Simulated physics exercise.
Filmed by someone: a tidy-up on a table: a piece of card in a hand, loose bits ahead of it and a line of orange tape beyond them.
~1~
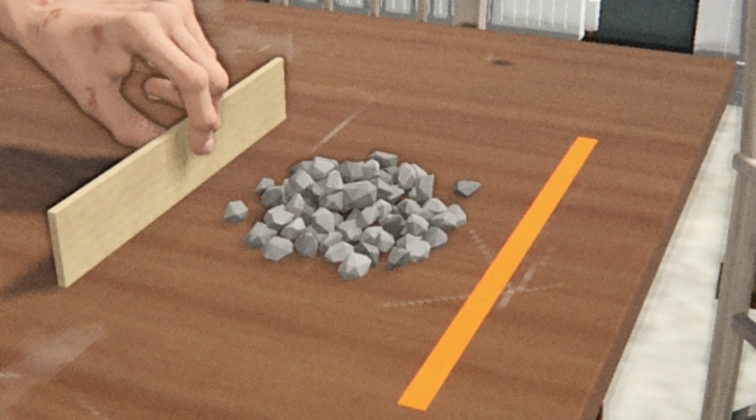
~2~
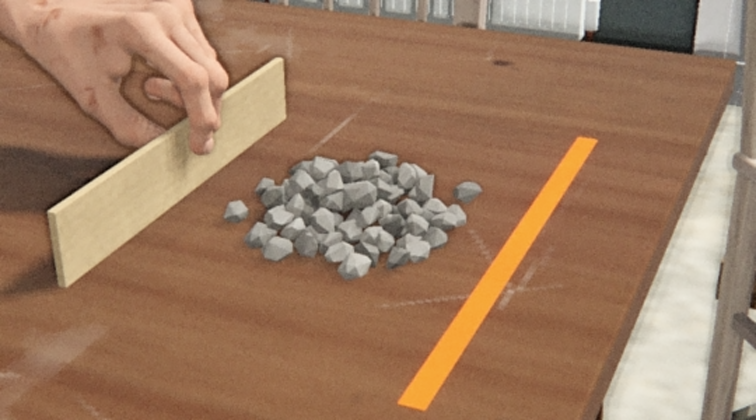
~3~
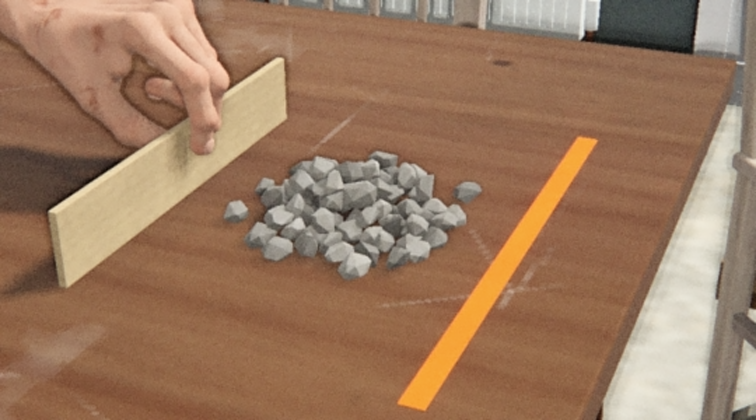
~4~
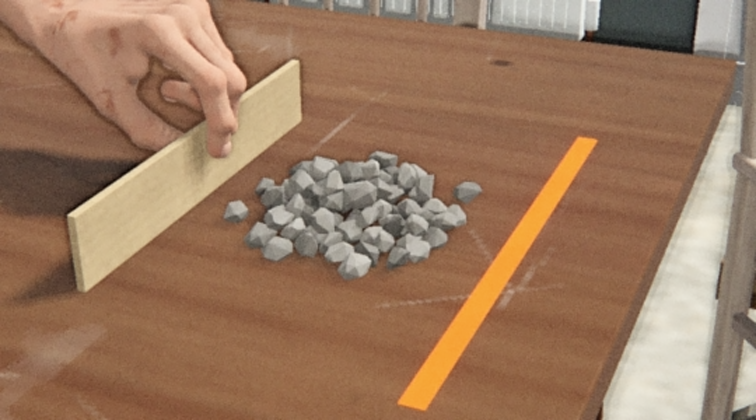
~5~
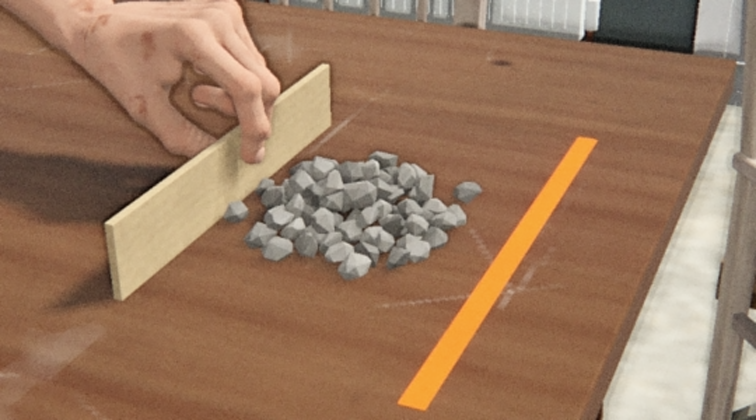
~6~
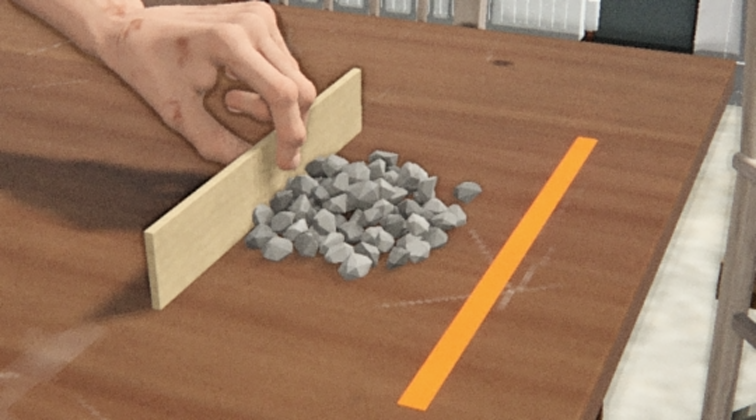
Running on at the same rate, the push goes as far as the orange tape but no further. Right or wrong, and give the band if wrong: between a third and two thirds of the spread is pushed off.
Wrong, under a third is pushed off.
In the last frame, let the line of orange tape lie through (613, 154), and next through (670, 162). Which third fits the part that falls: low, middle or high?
The middle third, then above two thirds.
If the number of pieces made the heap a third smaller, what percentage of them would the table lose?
I'd say close to 10 per cent.
Just after the last frame, piece of card still moving, near (399, 160); heap all on the table, its front near (534, 242).
A moment on, piece of card stopped at the orange tape; heap about a tenth over the edge.
Further on, piece of card stopped at the orange tape; heap roughly a quarter over the edge.
When it is over, piece of card stopped at the orange tape; heap roughly a quarter over the edge.
